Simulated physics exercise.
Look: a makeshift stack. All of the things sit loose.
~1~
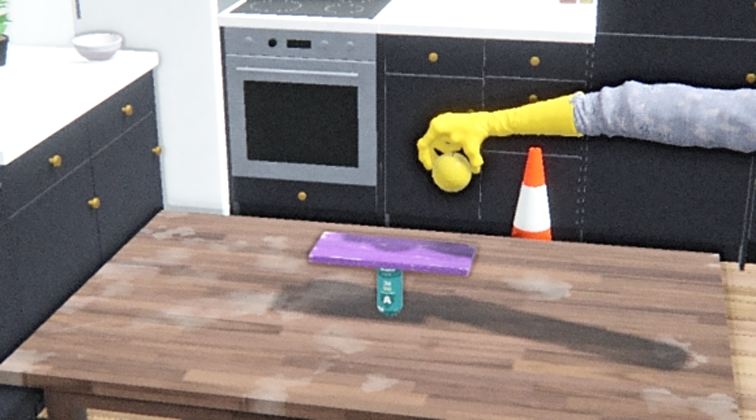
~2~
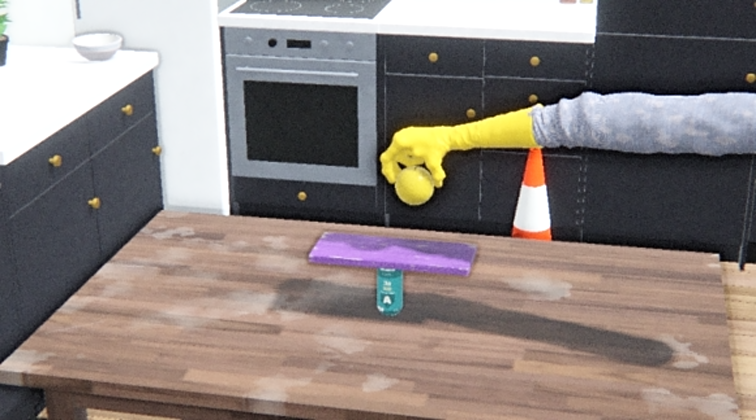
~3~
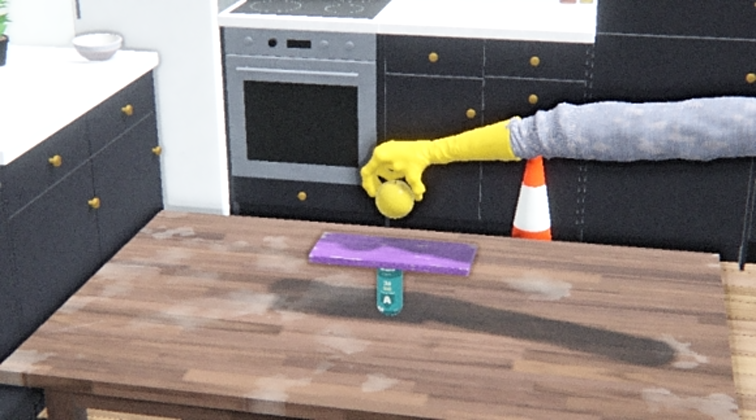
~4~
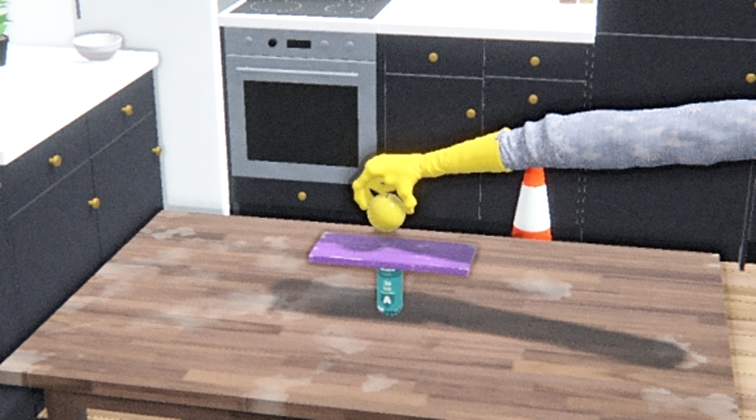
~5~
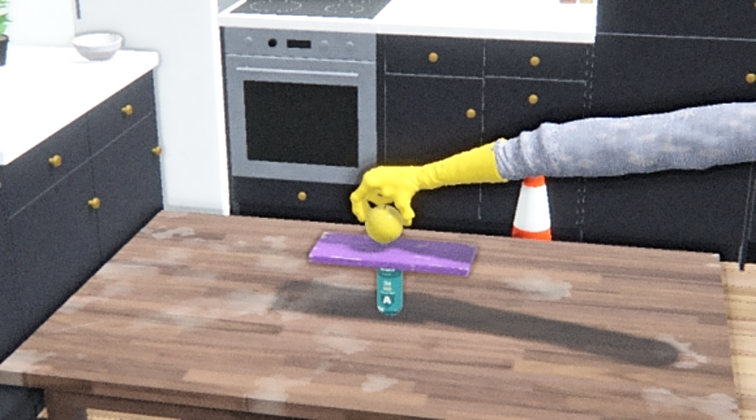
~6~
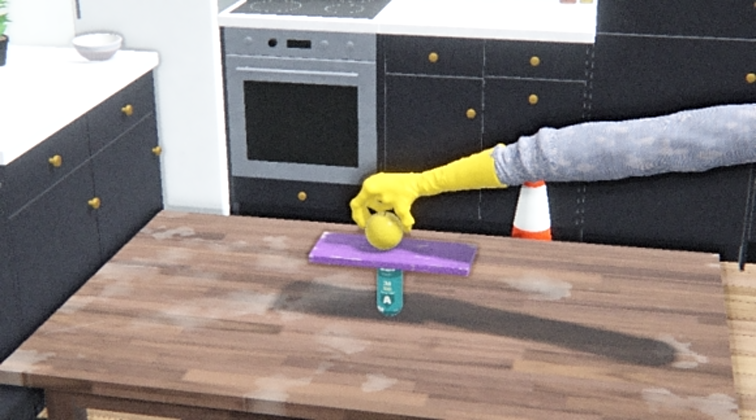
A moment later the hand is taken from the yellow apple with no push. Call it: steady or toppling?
Steady.
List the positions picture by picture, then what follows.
The first frame shows still above its spot; yellow apple (452, 172); turquoise can (390, 284).
The second frame shows still above its spot; yellow apple (415, 185); turquoise can (390, 284).
The third frame shows still above its spot; yellow apple (395, 199); turquoise can (390, 284).
The fourth frame shows still above its spot; yellow apple (386, 212); turquoise can (390, 284).
The fifth frame shows still above its spot; yellow apple (384, 224); turquoise can (390, 284).
The sixth frame shows set down, still held; yellow apple (384, 231); turquoise can (390, 284).
Then, 0.20 s on from there, no change.
Then, 0.40 s on from there, yellow apple resting near (384, 231).
In the end, all 3 unmoved. At the end, from the last picture's camera, yellow apple near (384, 231). The stack holds.
